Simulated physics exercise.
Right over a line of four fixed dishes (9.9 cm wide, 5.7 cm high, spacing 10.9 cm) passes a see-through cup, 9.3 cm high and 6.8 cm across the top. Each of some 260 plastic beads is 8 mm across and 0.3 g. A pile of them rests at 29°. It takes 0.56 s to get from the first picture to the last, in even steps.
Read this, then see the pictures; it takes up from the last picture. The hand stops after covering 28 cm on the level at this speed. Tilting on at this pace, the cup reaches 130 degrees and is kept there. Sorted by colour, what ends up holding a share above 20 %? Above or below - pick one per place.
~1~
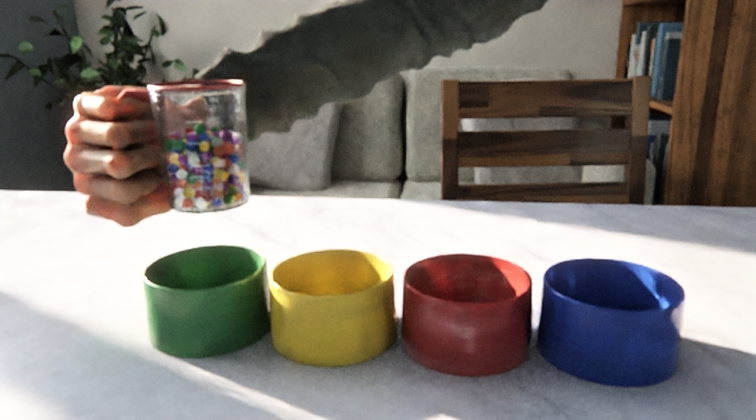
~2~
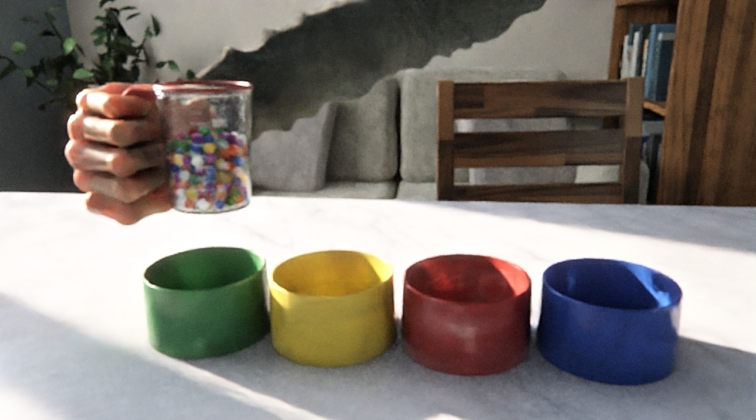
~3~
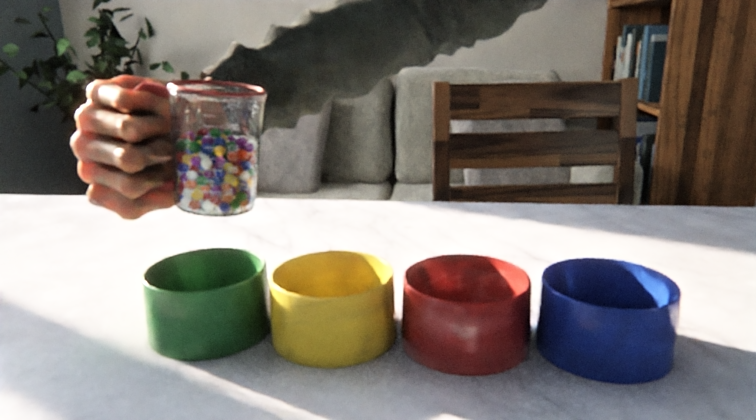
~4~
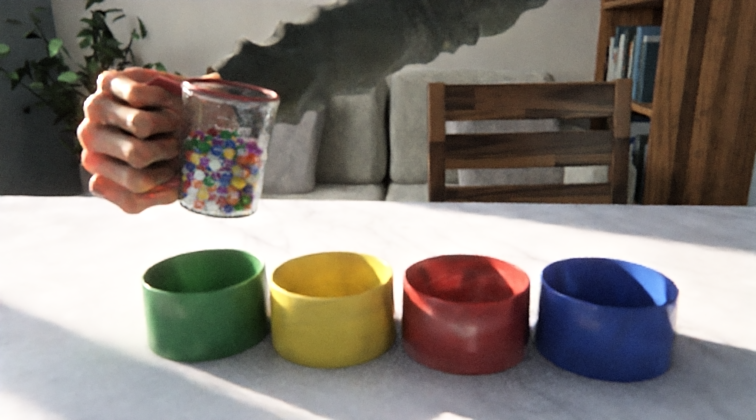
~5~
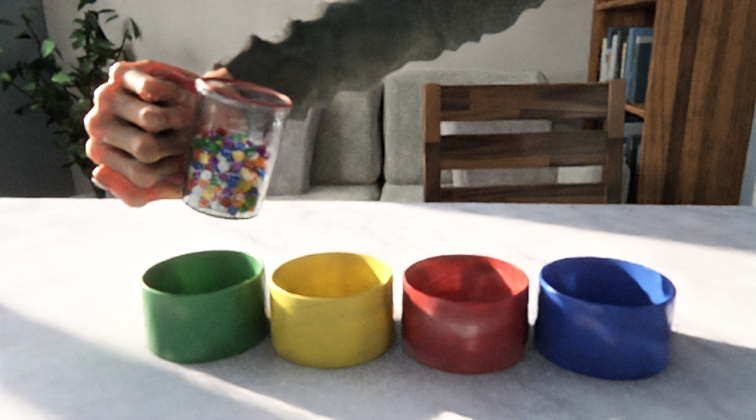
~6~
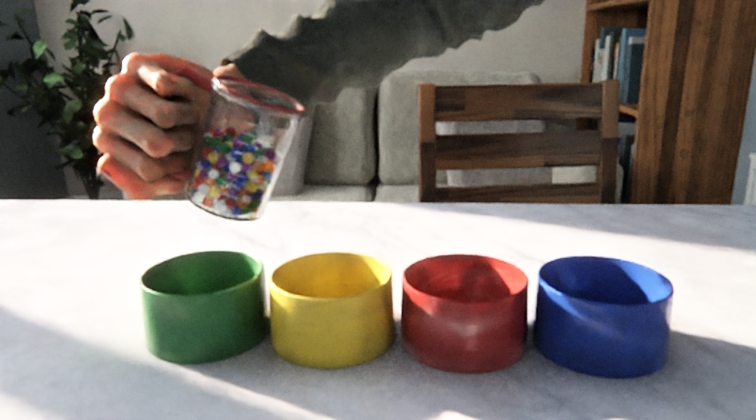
Red: Above; blue: Below; green: Below; yellow: Below; counter: Below.
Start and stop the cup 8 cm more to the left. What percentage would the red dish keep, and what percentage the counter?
Shares would be red 40 and counter 30.
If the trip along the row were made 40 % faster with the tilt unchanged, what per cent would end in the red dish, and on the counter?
Red: 0; counter: 0.
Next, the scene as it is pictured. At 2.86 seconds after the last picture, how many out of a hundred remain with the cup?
About 0 percent of the load.
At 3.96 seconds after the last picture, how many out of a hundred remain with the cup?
Close to 0 per cent of the load, I'd guess.
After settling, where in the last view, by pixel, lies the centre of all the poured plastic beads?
My guess is close to (476, 319).
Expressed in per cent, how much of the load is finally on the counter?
Estimate: Near 0 per cent.
Then, 1.71 s after the last picture, tilt 100 degrees; cup holds 90 %, red 10 %.
Then, 2.86 s after the last picture, tilt 130 degrees; cup holds 0 %, red 95 %.
Then, 3.96 s after the last picture, tilt 130 degrees; cup holds 0 %, red 95 %.
In the end, red 95 %, blue 0 %, green 0 %, yellow 0 %, counter 0 %.
